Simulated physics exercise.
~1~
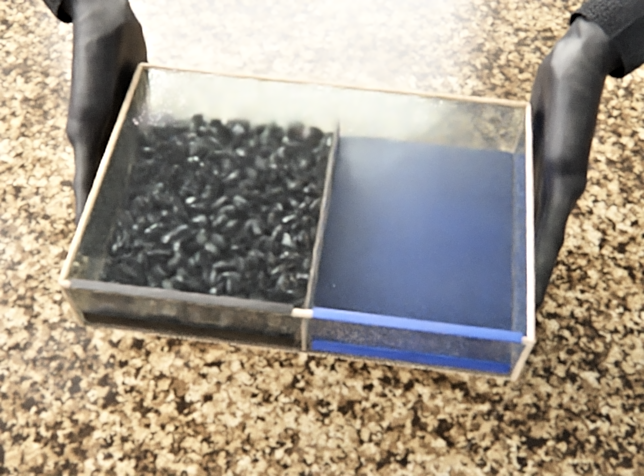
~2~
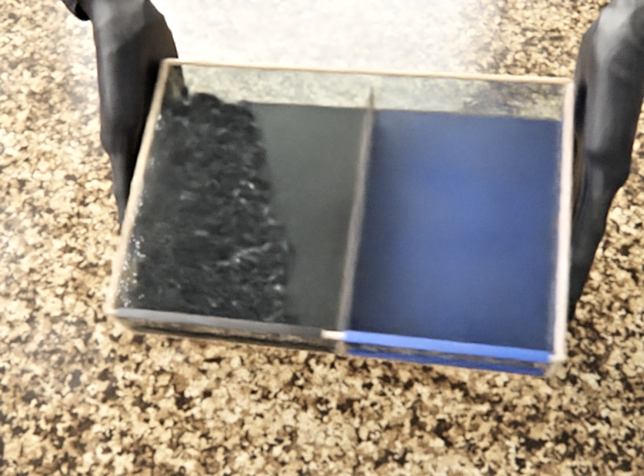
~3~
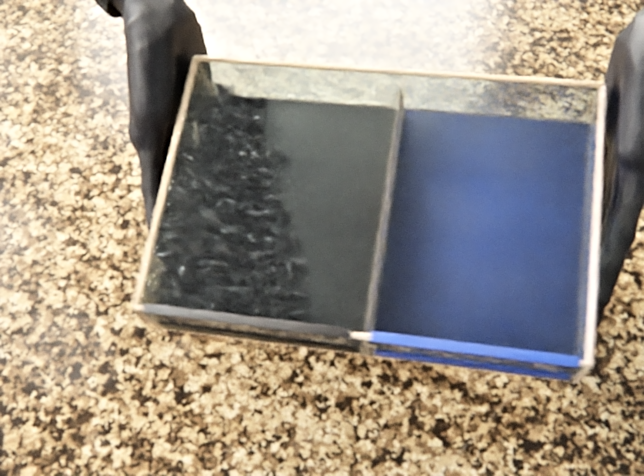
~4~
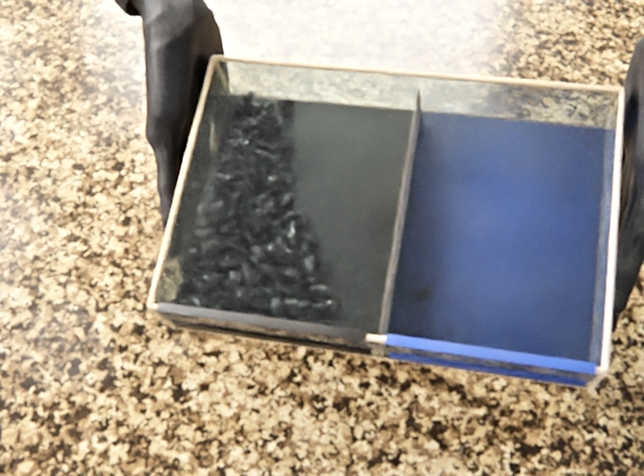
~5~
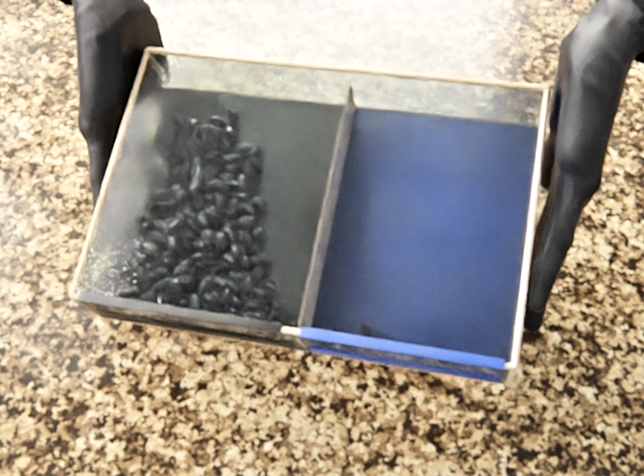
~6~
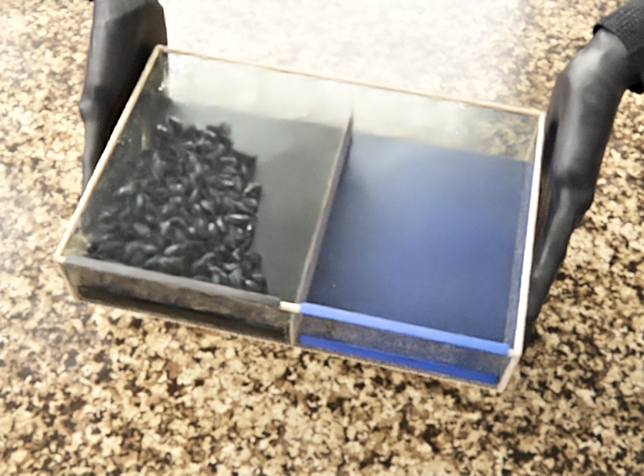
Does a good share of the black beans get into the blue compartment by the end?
No, the blue compartment ends up empty. The beans all stay on the black side of the divider, heaped toward the left.
